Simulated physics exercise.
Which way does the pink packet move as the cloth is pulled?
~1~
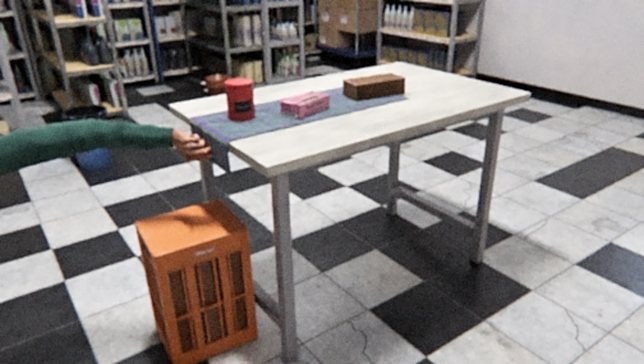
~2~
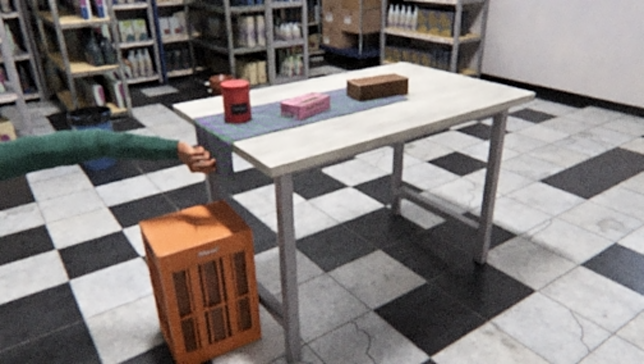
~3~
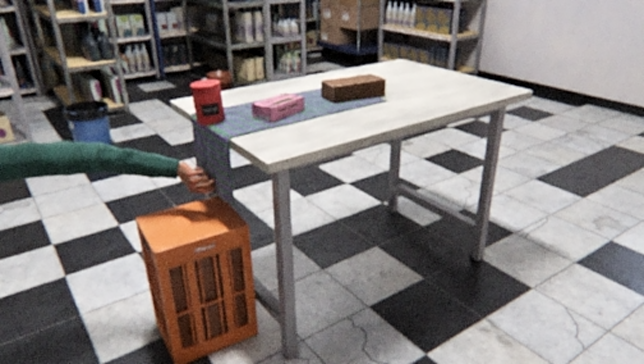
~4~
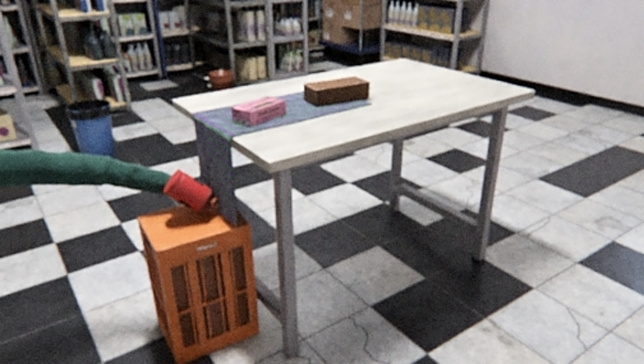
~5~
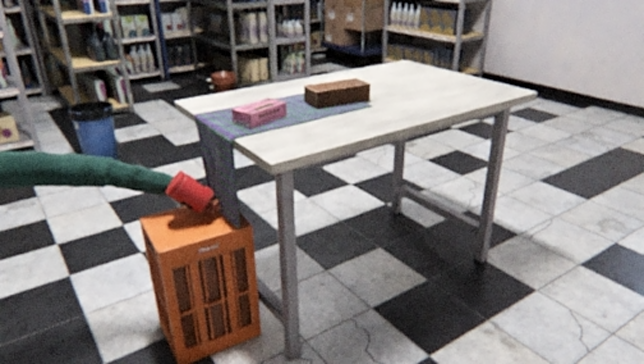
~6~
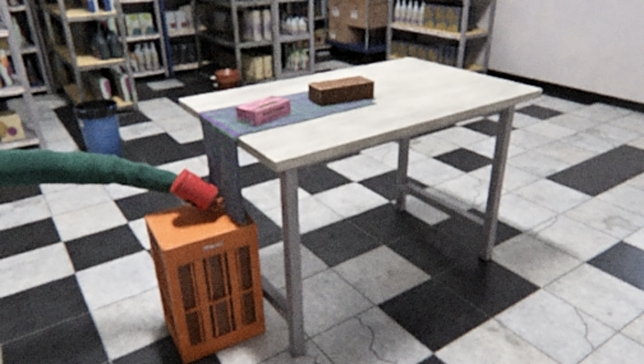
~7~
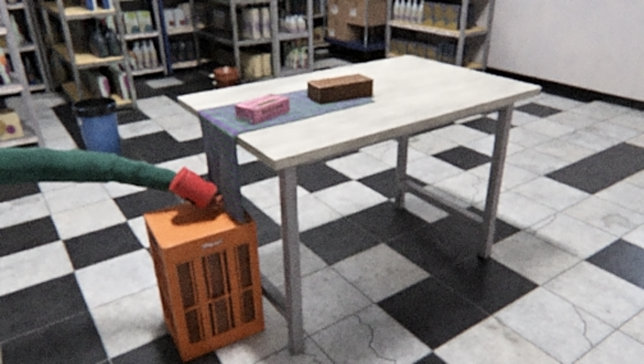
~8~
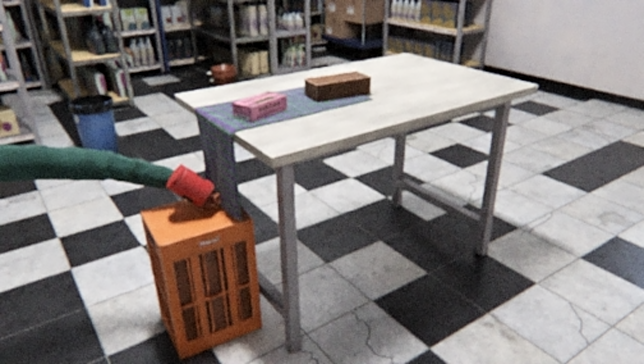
The pink packet moves to the left, riding along with the cloth while staying on the table.
In a storeroom with a checkered floor, a hand tugged a cloth over the left end of a table, drawing a pink packet and a brick along while a red jar went over the edge and ended up leaning at the orange crate.
